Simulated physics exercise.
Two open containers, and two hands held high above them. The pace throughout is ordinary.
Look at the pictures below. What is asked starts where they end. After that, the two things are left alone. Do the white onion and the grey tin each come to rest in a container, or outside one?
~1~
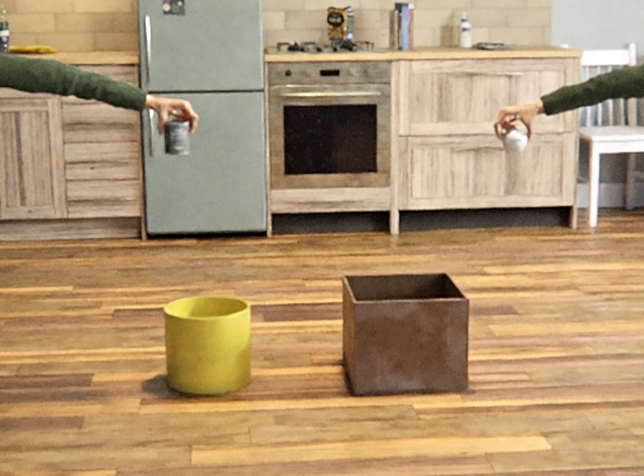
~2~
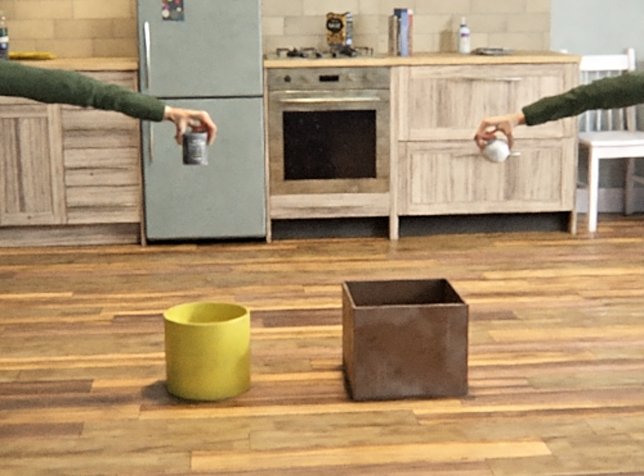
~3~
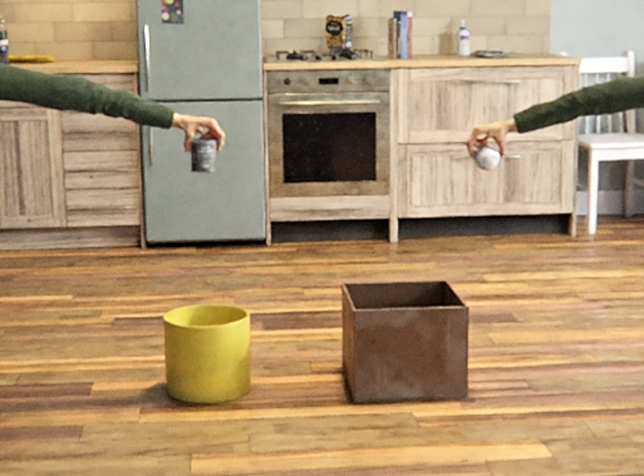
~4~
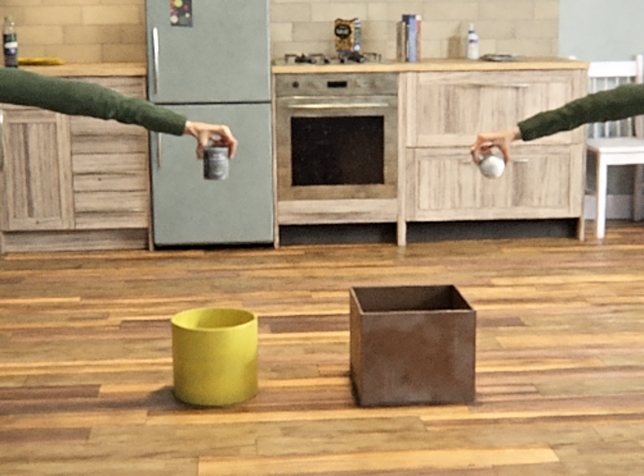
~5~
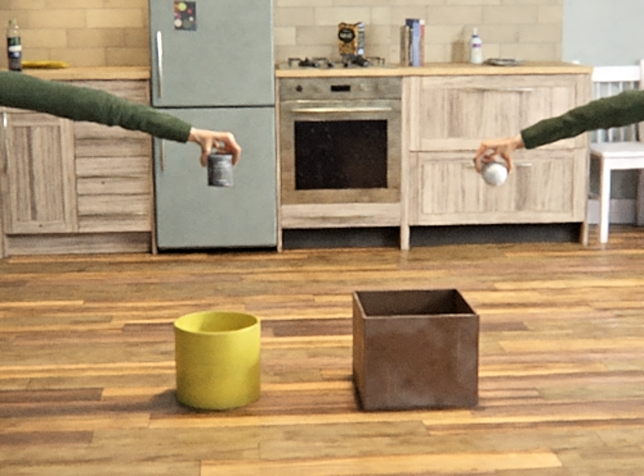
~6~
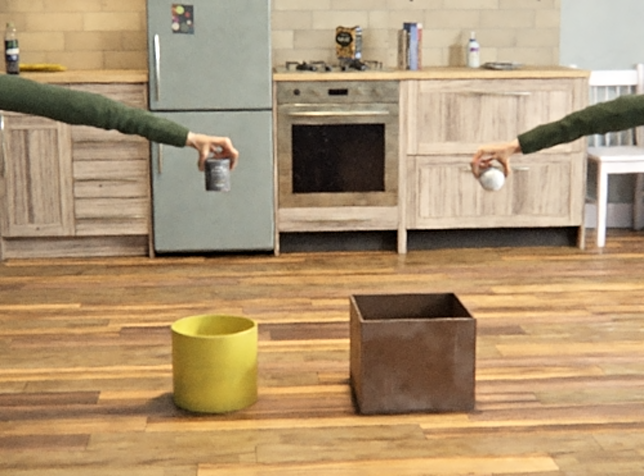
Result: The white onion comes to rest outside, the grey tin comes to rest in one.
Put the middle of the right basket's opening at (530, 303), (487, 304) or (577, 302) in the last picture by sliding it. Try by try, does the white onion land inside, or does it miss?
So the white onion finishes in the opening the first time, finishes in the opening the second time and finishes off target the third time.
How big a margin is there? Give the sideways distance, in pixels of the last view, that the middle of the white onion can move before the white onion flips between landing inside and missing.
Direction left, distance some 24 pixels.
Then, 0.20 s on from there, white onion on its way down near (490, 220); grey tin on its way down near (218, 216).
Then, 0.34 s on from there, white onion on its way down near (488, 318); grey tin on its way down near (220, 316).
Then, 0.46 s on from there, white onion at the bottom near (487, 370); grey tin at the bottom near (222, 371).
In the end, the white onion ends up outside, near (487, 379); the grey tin drops into the container, near (222, 382).
